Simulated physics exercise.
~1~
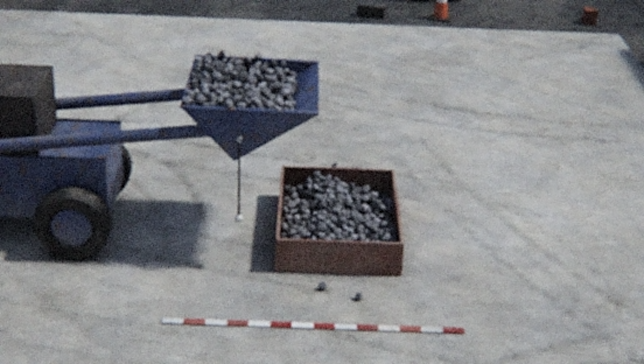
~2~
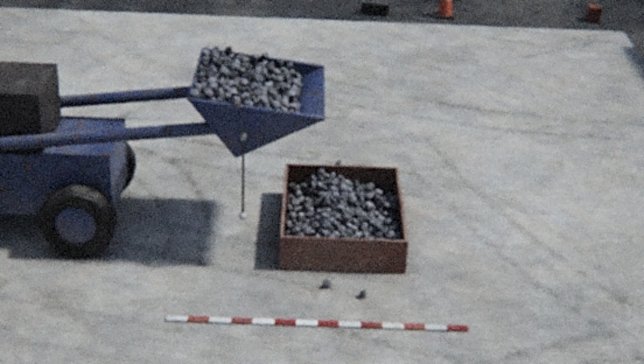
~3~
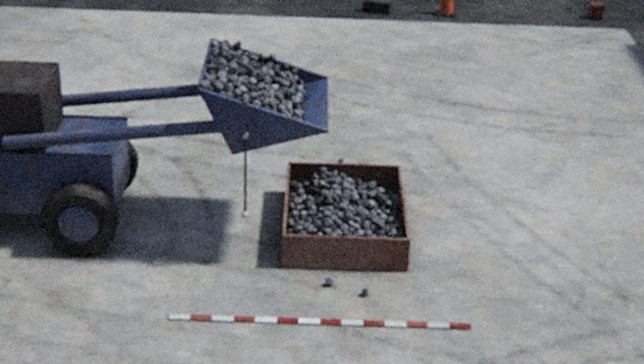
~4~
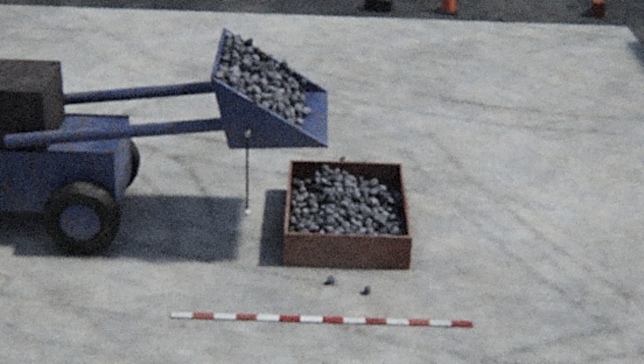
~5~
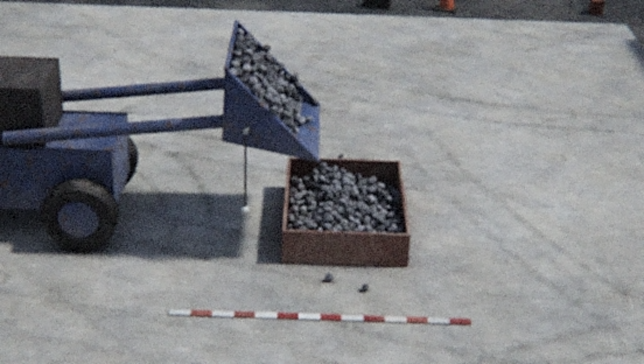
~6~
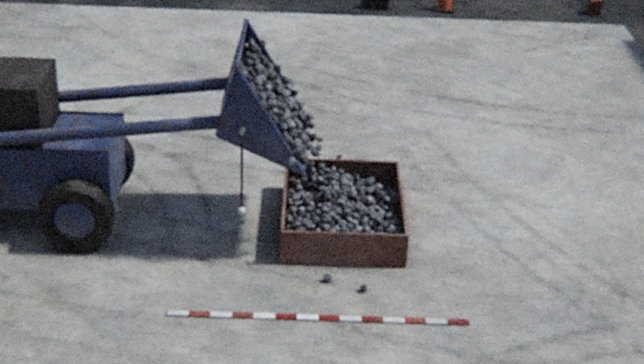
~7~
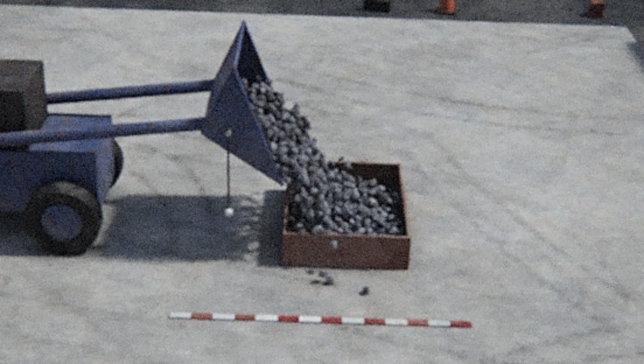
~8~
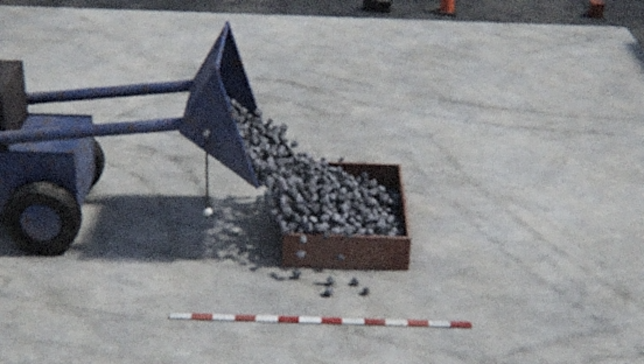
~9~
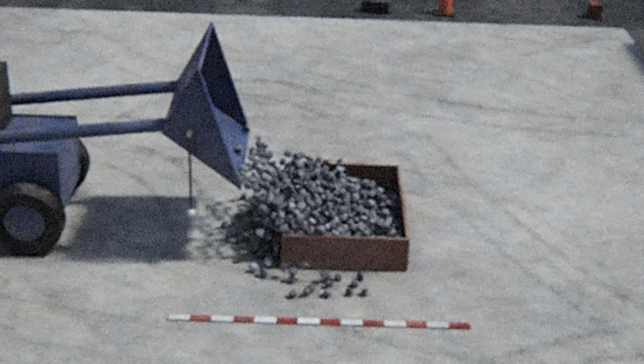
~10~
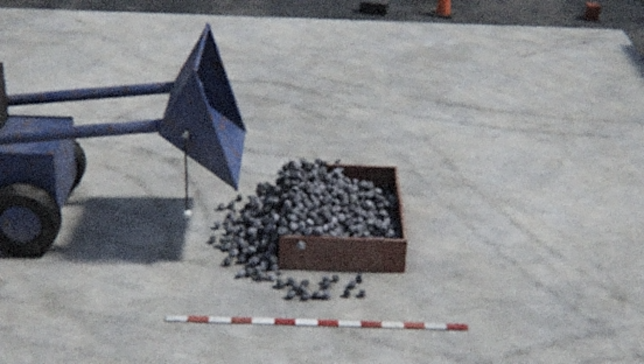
A blue loader's raised bucket tipped forward and poured dark stones into a brown bin already holding some, then the machine backed left while still pouring, leaving the bin heaped and many stones spilled on the ground along its left side and front.
